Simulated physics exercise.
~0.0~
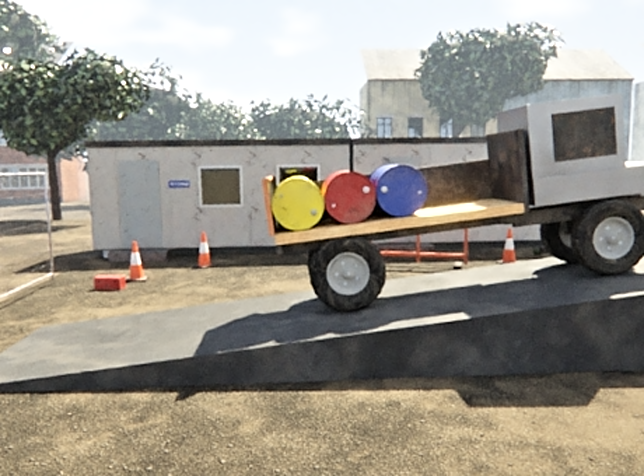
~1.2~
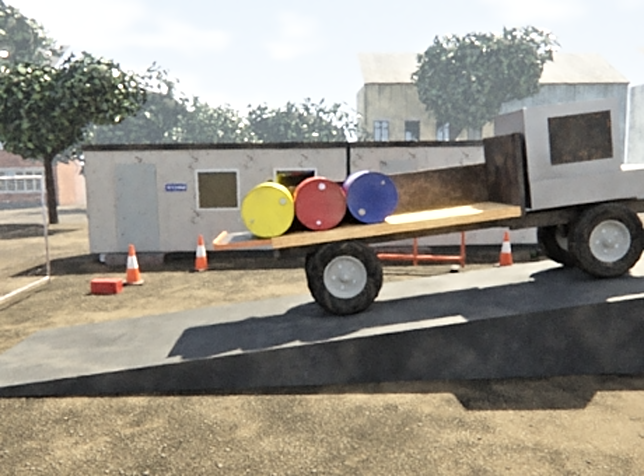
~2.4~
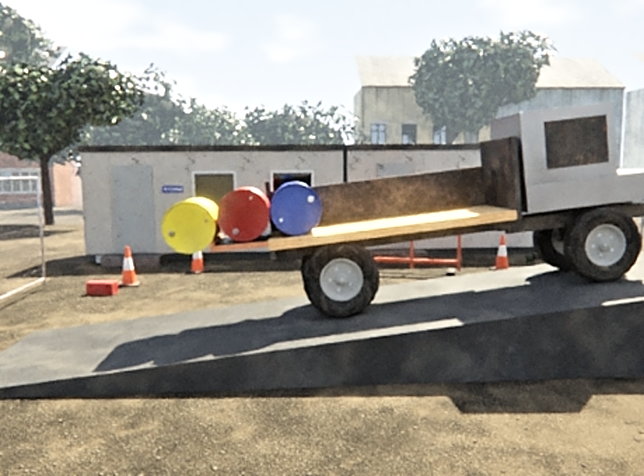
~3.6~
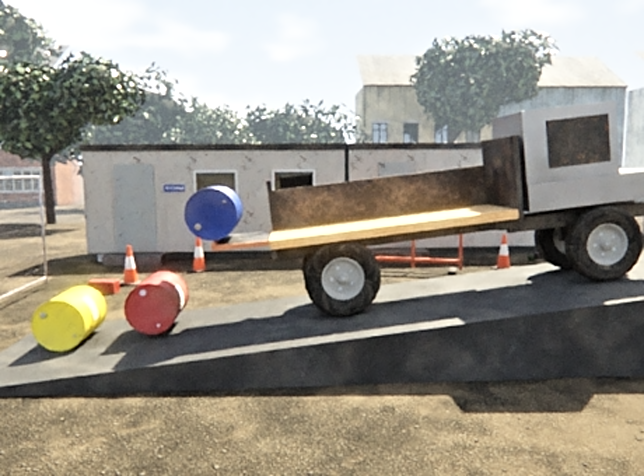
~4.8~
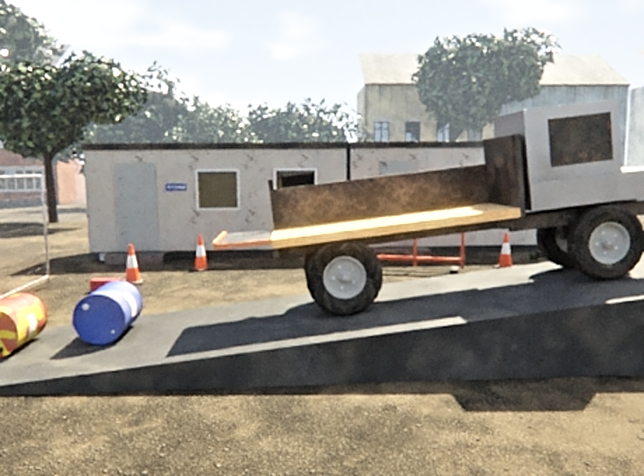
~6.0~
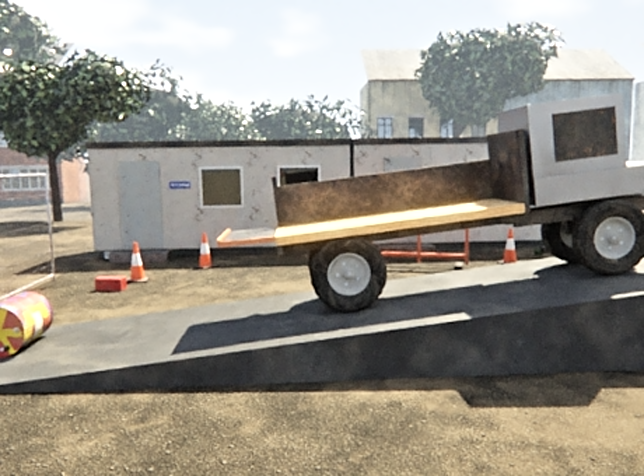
A grey flatbed truck stands on a paved slope in a dusty yard, seen from the side, its tail to the left and lower than its cab, with a low white building, trees and orange cones behind. Yellow, red and blue drums sit side by side against the raised tailgate. The tailgate swings down level with the bed, and the drums roll left onto it. Yellow and red drop onto the slope, then blue falls after them. All three roll down to the left edge, where they bunch together, partly out of view, leaving the bed empty.
